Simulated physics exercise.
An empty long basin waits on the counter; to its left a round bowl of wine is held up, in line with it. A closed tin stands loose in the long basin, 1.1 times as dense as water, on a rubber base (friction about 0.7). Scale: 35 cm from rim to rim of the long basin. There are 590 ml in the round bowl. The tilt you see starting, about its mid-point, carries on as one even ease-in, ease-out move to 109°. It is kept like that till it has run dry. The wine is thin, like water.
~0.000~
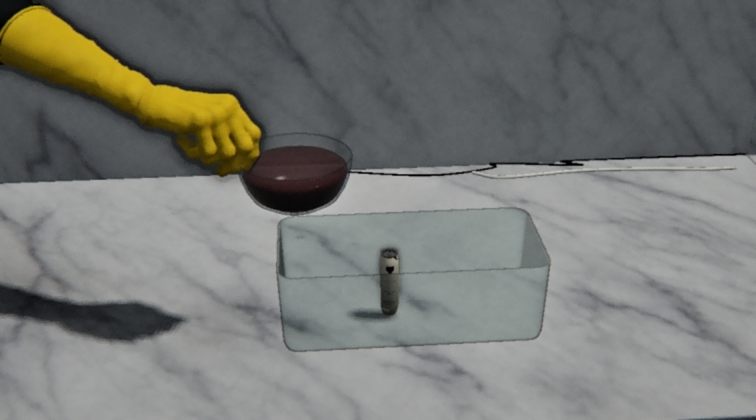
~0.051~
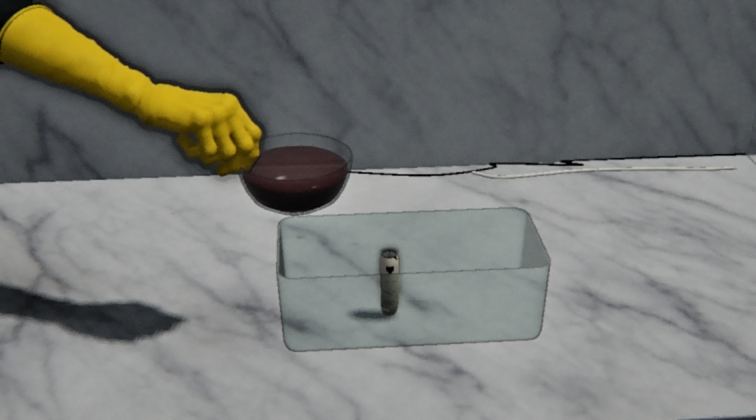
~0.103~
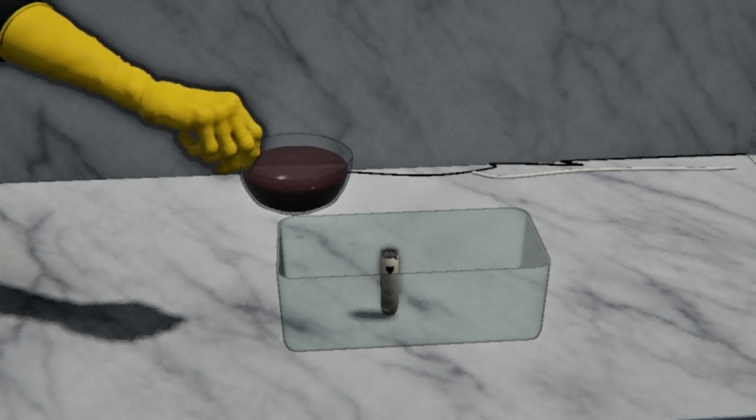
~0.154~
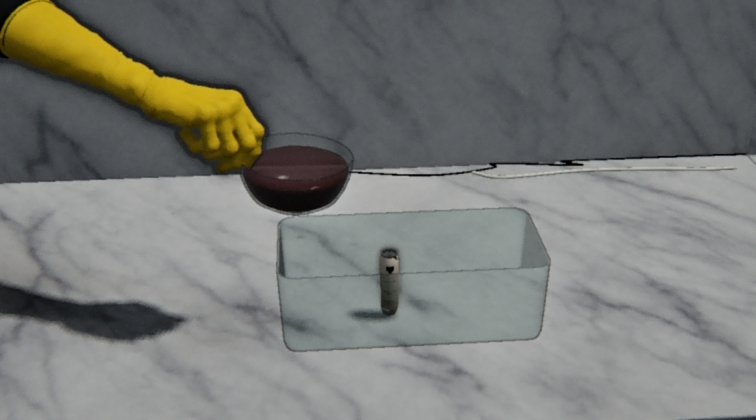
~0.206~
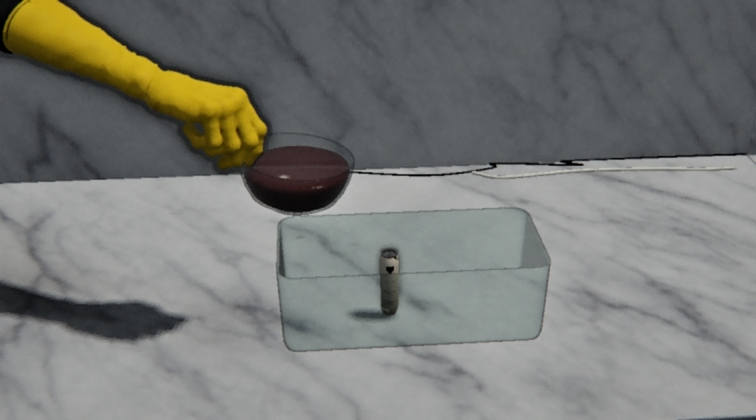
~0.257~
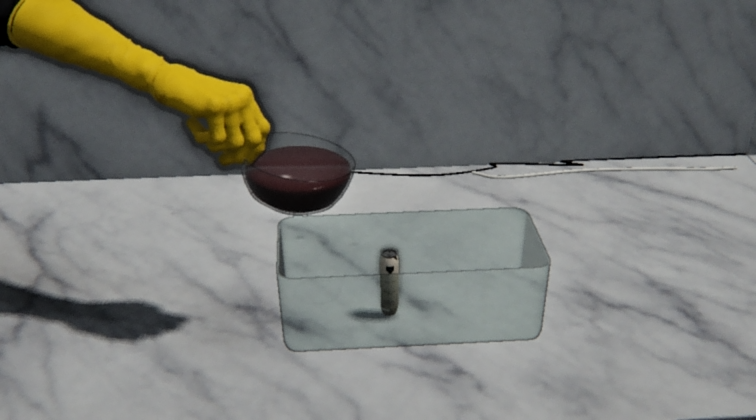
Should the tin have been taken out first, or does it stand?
The tin remains upright.
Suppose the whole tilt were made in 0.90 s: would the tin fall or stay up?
Then it goes over.
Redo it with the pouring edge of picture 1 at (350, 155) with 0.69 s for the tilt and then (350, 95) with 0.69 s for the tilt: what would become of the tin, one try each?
First it goes over; then it falls.
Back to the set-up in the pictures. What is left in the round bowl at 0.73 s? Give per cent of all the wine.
Some 46 per cent.
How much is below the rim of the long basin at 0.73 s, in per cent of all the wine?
About 26 per cent.
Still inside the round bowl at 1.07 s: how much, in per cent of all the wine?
Near 2 in a hundred.
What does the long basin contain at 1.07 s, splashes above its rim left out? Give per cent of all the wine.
Some 96 per cent.
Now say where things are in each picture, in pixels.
Tilt 0°; pouring edge (351, 155); surface from (241, 167) to (348, 163); the long basin's rim runs from (278, 248) to (538, 237); the tin's top is at (389, 256), in the first frame.
Tilt 0°; pouring edge (351, 156); surface from (241, 167) to (348, 163), in the second frame.
Tilt 2°; pouring edge (352, 157); surface from (242, 167) to (349, 164), in the third frame.
Tilt 4°; pouring edge (352, 158); surface from (242, 166) to (349, 164), in the fourth frame.
Tilt 6°; pouring edge (353, 161); surface from (244, 166) to (350, 165), in the fifth frame.
Tilt 10°; pouring edge (354, 164); surface from (245, 166) to (352, 164), in the sixth frame.
Then, 0.73 s in, the tilt is 63° and 46 per cent is still to pour; the tin stands where it began.
Then, 1.07 s in, the tilt is 100° and 2 per cent is still to pour; the tin stands where it began.
Then, 1.43 s in, the tilt is 109° and 0 per cent is still to pour; the tin stands where it began.
Then, 1.82 s in, the tilt is 109° and 0 per cent is still to pour; the tin stands where it began.
Finally, the tin stands where it began.
